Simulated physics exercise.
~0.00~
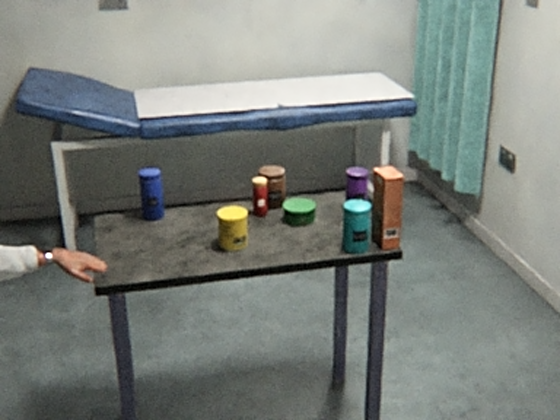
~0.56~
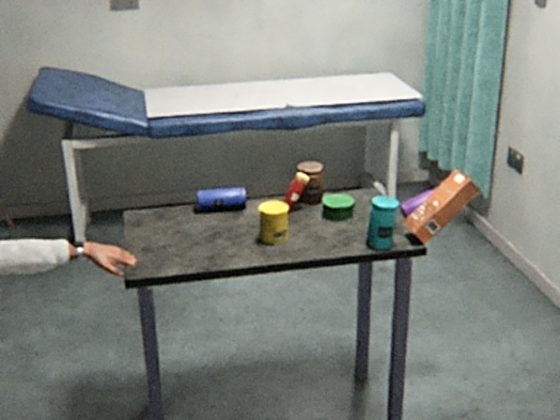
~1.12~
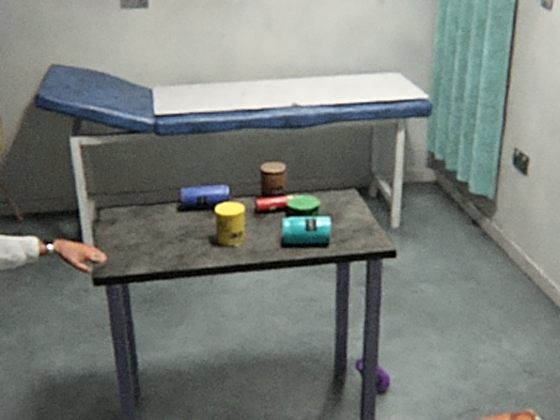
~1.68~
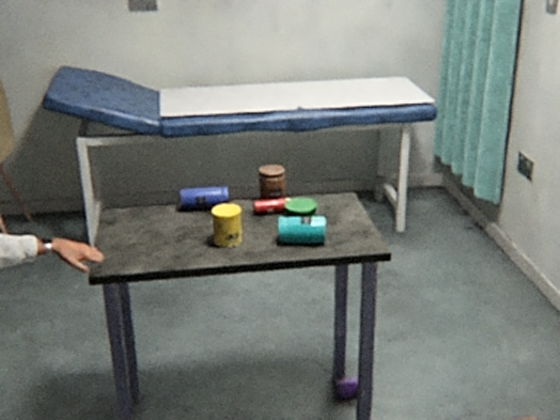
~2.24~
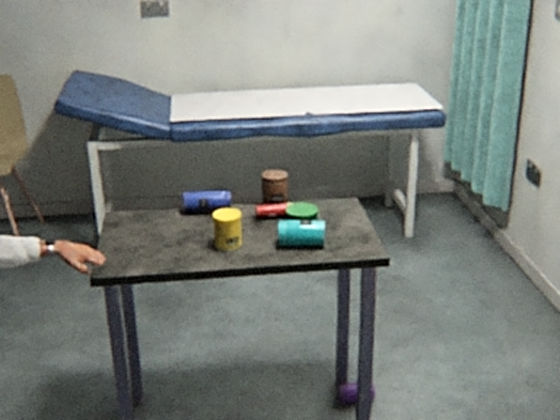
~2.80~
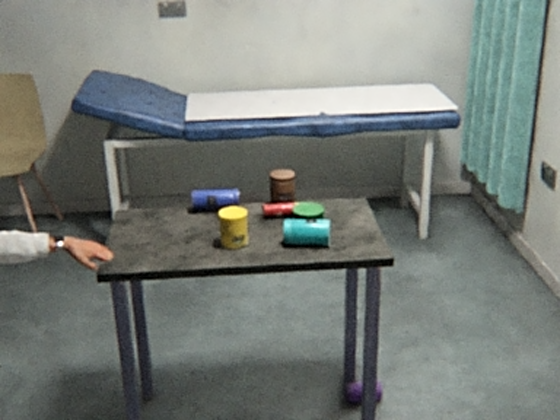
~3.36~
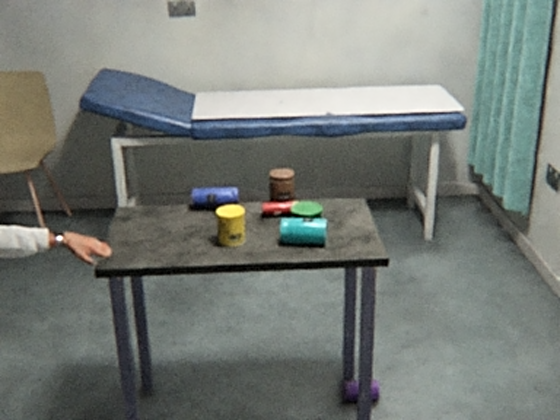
A hand jerked a small dark table right and then back left, sending the orange carton and purple jar off its right side onto the floor, while the blue jar, red shaker and turquoise jar ended up lying on top.
